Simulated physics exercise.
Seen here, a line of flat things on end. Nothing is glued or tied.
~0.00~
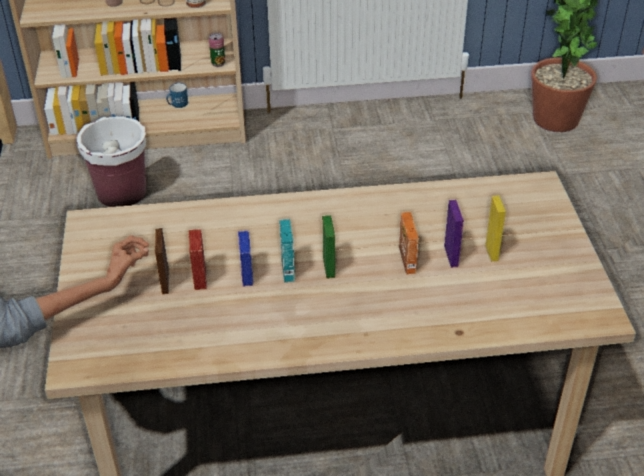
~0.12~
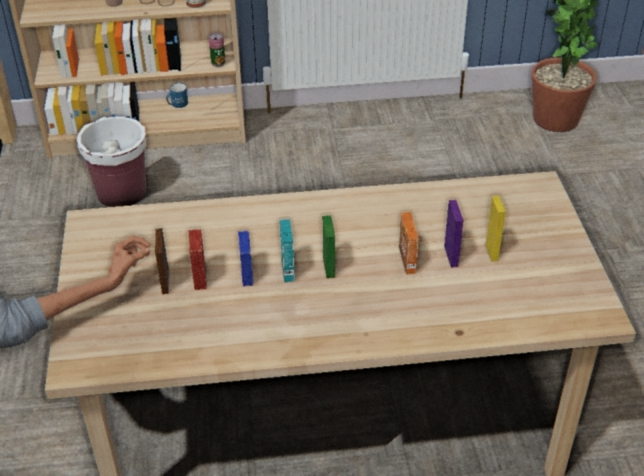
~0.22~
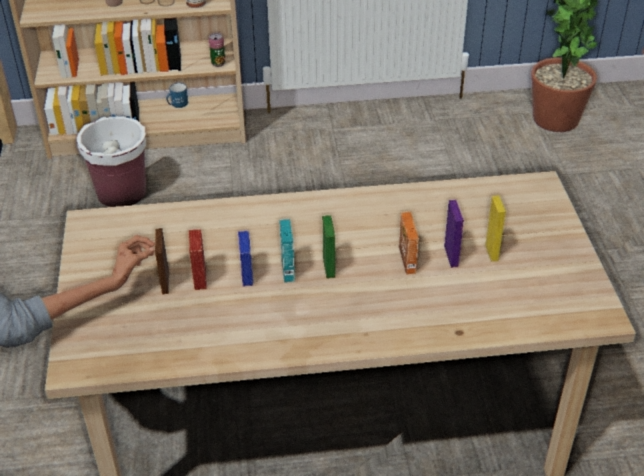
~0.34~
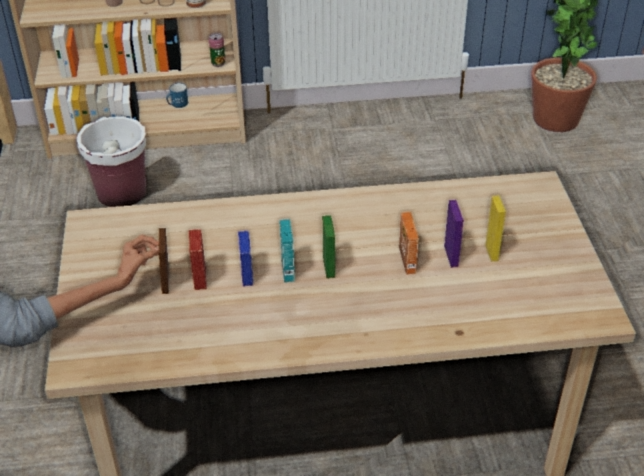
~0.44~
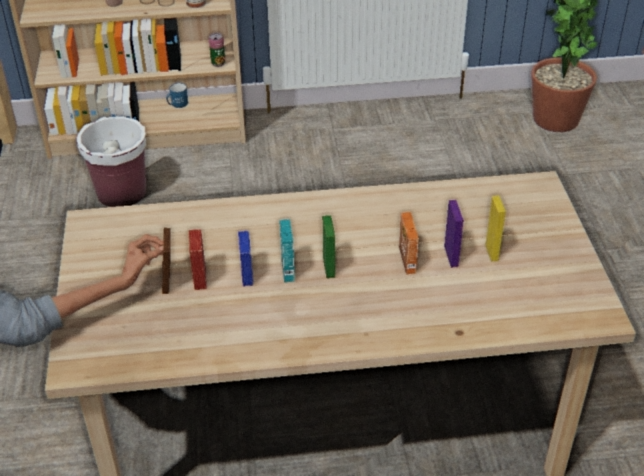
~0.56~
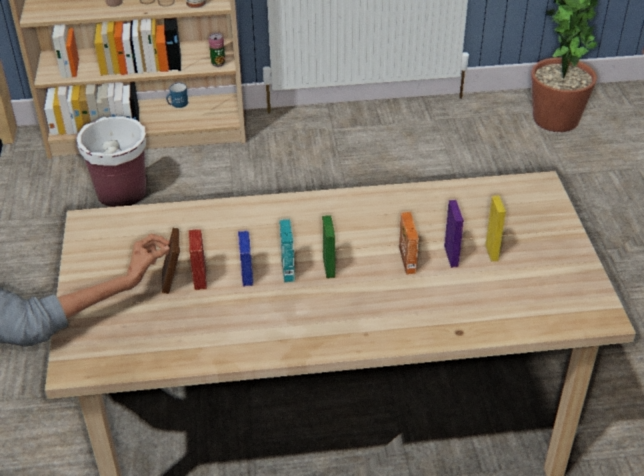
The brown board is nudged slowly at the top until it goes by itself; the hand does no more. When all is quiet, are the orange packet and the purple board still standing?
The orange packet is still upright, the purple board is still upright.
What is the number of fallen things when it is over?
5 of them.
After 1.06 s, brown board 59° over; red board tipped 44° from how it was; blue board tipped 3° from how it was.
After 1.26 s, brown board 71° over; red board tipped 73° from how it was; blue board tipped 60° from how it was; turquoise packet tipped 24° from how it was.
After 1.46 s, brown board 70° over; red board on its side; turquoise packet tipped 69° from how it was; blue board tipped 74° from how it was.
At rest (2.0 s), tipped over on the table, blue board, turquoise packet, red board and green board; the other 2 in place. Seen from the same camera at the end, orange packet near (409, 243), purple board near (453, 234).
